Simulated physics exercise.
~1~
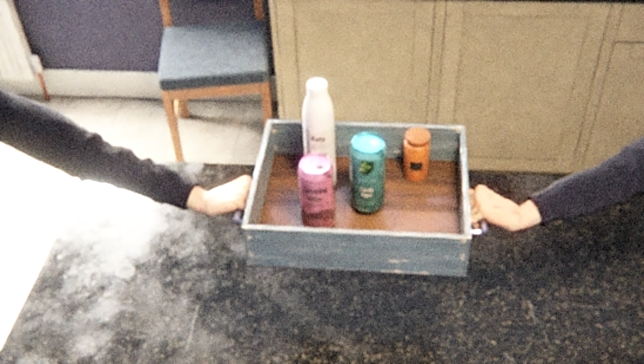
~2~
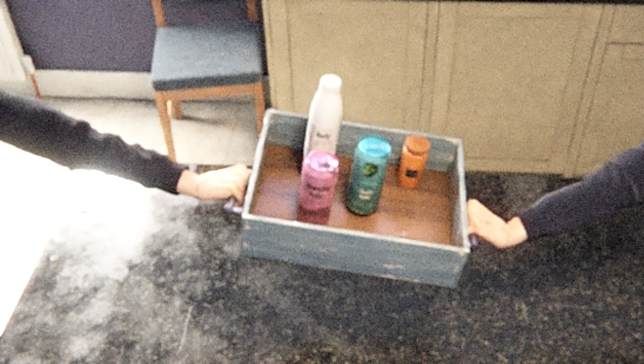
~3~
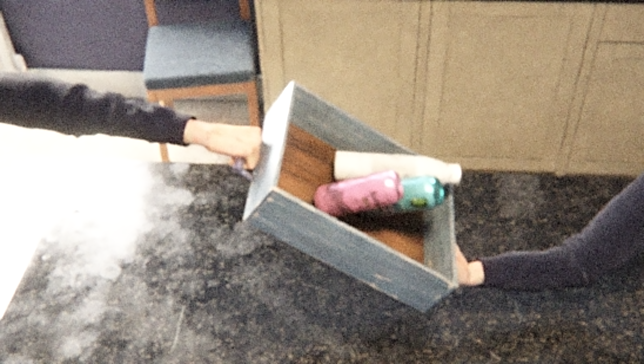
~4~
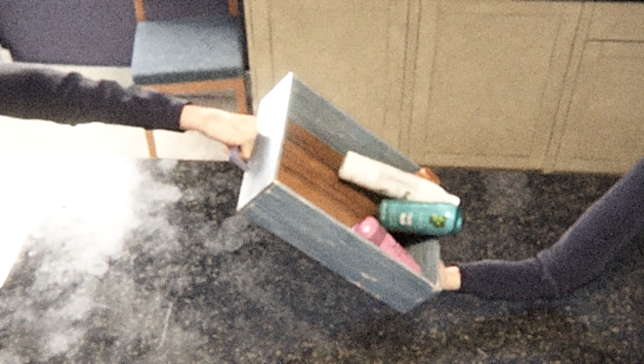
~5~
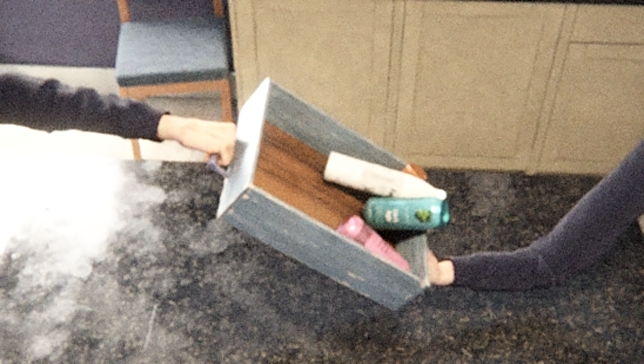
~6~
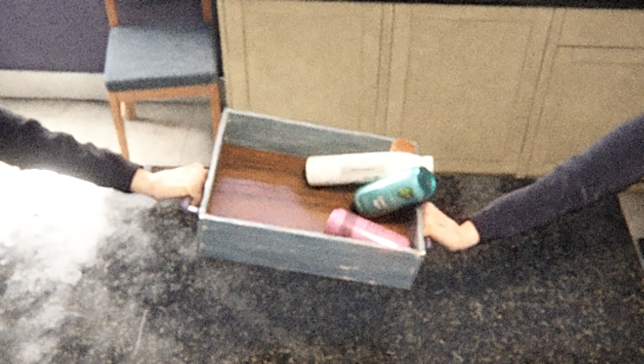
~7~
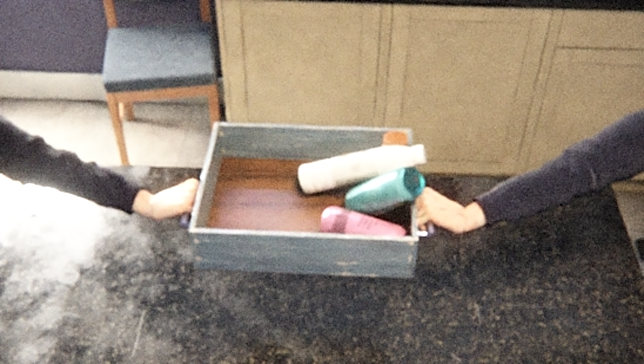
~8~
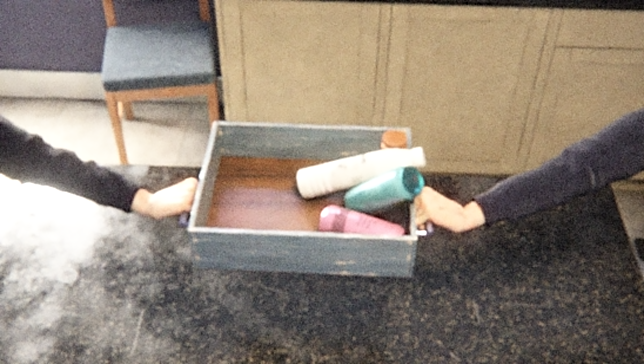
A grey-sided crate with a brown wooden bottom is held by a hand at each end above a dark speckled countertop, seen from above and in front, with pale cupboards and a blue-seated chair behind. Inside stand a white bottle, a pink can, a turquoise can and, at the right, a small orange shaker. The hands tip the crate steeply down to the right, and the contents topple and slide toward the low end. They then swing it back to level. The white bottle and pink can end lying down, the turquoise can leans heavily, and the shaker stands in the far right corner, all still inside.
